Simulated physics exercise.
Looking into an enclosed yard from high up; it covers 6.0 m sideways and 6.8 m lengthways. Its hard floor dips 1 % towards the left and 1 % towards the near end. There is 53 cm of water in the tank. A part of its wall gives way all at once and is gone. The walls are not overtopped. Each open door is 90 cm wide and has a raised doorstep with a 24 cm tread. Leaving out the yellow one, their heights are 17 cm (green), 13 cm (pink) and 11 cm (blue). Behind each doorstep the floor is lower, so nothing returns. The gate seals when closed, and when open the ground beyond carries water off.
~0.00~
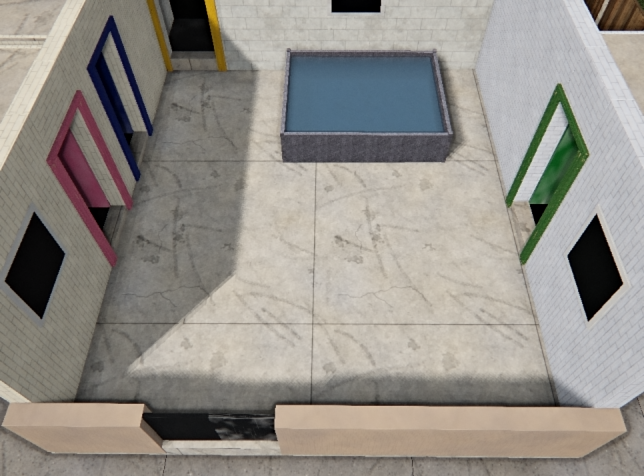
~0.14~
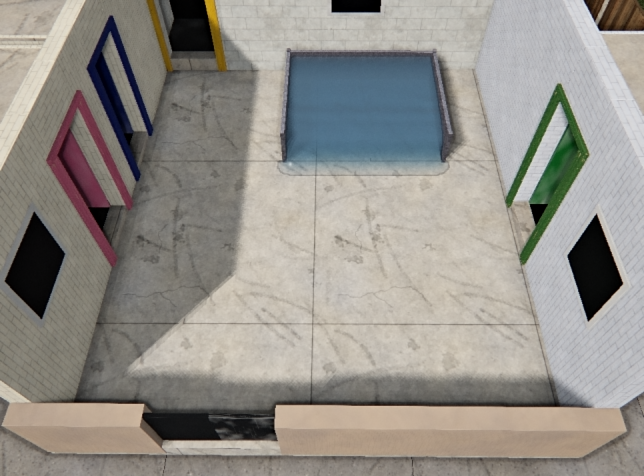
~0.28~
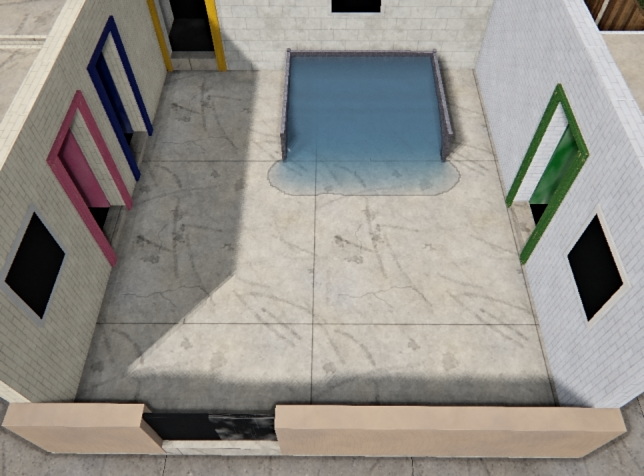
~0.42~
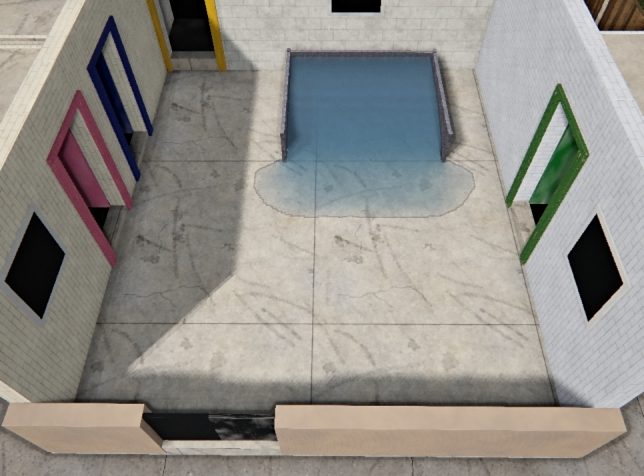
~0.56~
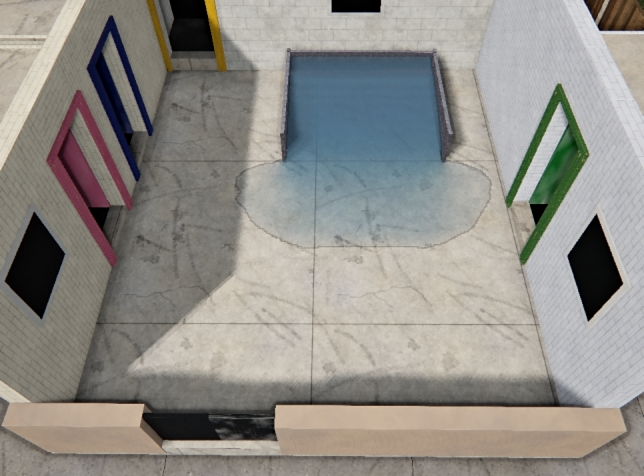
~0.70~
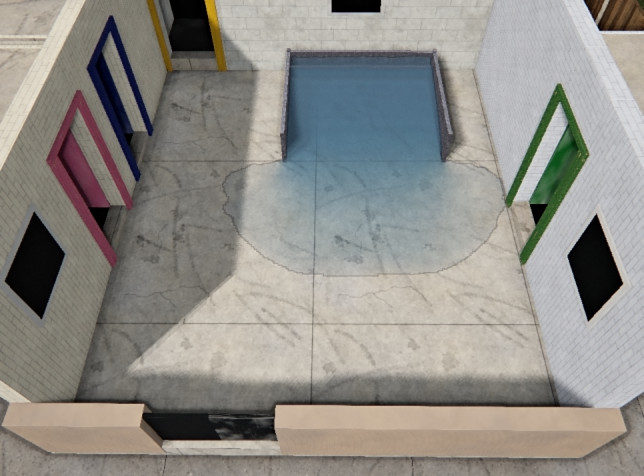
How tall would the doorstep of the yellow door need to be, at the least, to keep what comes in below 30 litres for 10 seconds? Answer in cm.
Some 10.5 cm above the ground.
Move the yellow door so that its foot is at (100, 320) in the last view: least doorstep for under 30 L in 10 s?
About 15 cm.
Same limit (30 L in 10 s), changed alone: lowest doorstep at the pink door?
About 7.5 cm at pink.
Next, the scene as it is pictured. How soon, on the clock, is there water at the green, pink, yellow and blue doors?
Arrival: Green 0.9 s, pink 2.6 s, yellow 6.5 s, blue 5.5 s.
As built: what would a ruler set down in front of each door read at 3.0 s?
In cm: Green 7, pink 3, yellow 0, blue 0.
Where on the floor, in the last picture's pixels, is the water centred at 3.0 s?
Near (351, 263).
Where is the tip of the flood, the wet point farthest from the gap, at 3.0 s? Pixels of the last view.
Near (68, 426).
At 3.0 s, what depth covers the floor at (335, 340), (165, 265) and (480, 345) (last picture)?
Roughly 6, 2 and 6 cm, in turn.
After 1.4 s water covers 50 % of the floor, deepest (22 cm) near (313, 171); it has not reached the yellow door.
After 3.0 s water covers 65 % of the floor, deepest (43 cm) near (68, 426); it has not reached the yellow door.
After 10.0 s water covers 100 % of the floor, deepest (18 cm) near (168, 105); 15 cm at the yellow door, 0 litres in over its 26 cm doorstep.
At the yellow door as built, the water arrived by 6.7 s and peaked near 17 cm at 8.6 s.
With a doorstep of 9 cm, 46 litres would have come in within the 10 s; with 12 cm, 16 litres. So under 30 litres takes about 10.5 cm.
